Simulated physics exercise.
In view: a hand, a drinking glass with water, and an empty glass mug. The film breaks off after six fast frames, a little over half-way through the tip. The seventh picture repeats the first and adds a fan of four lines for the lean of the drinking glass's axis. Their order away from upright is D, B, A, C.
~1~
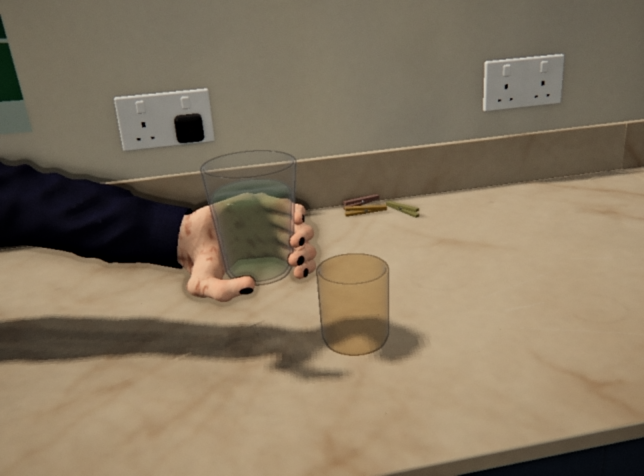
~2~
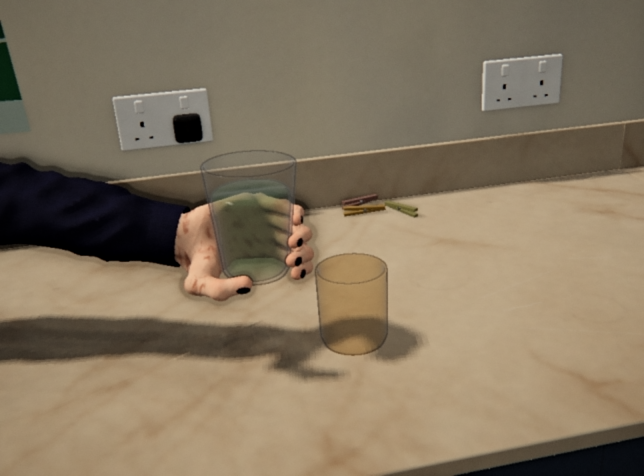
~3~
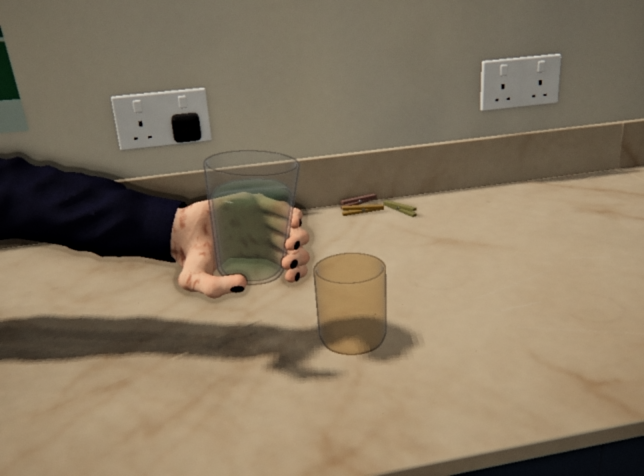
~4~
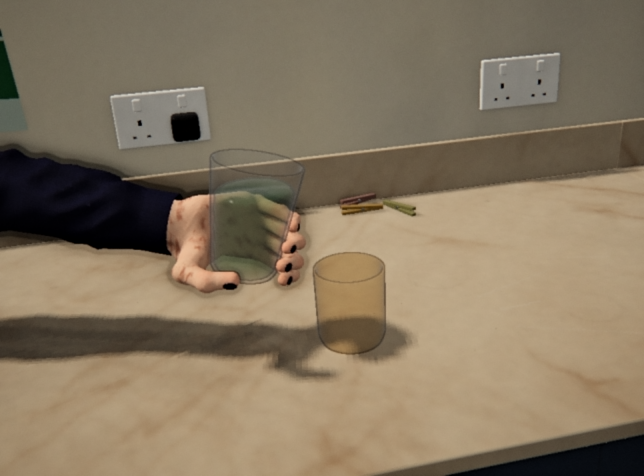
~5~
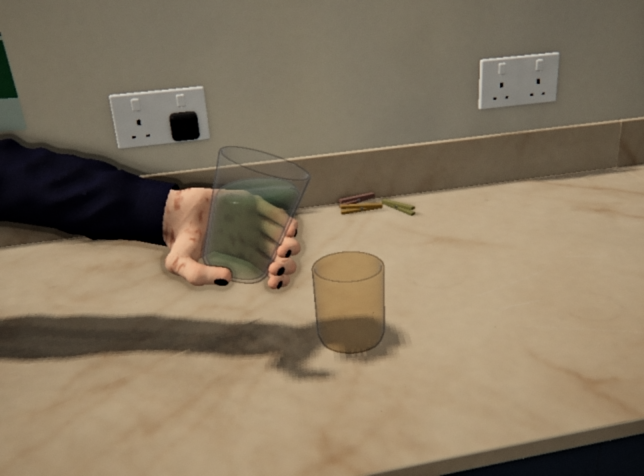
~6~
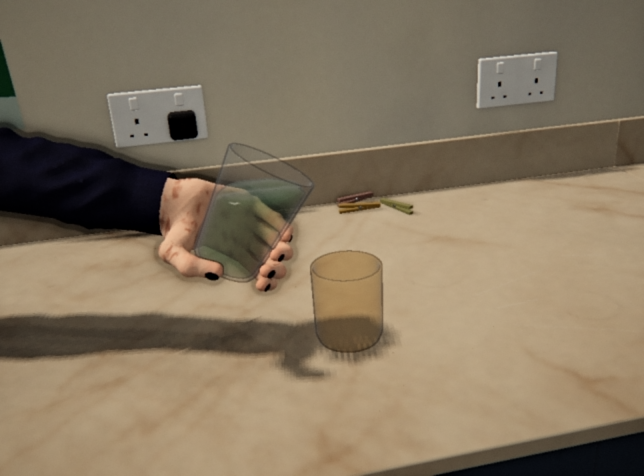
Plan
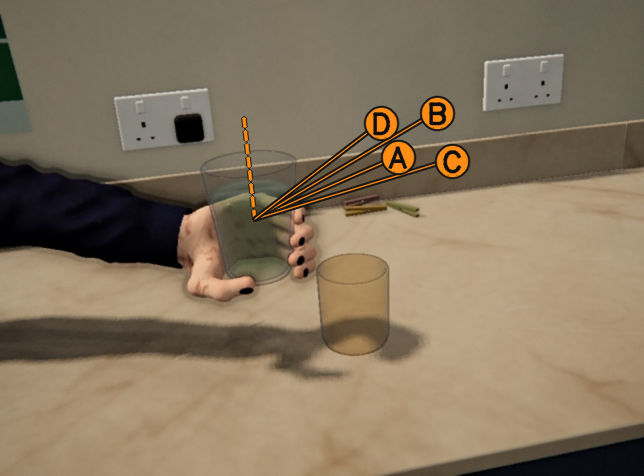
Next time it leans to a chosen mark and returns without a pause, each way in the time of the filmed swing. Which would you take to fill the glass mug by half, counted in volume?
A is best.
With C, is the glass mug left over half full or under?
Over half.
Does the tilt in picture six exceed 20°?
Yes.
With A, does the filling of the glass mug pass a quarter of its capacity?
Yes, it does.
On the marked copy, A at (382, 162); B at (422, 120); C at (436, 164); D at (367, 132).
Choosing A, the glass mug ends with about 52 % of what it can hold.
Choosing B, the glass mug ends with about 36 % of what it can hold.
Choosing C, the glass mug ends with about 66 % of what it can hold.
Choosing D, the glass mug ends with about 23 % of what it can hold.
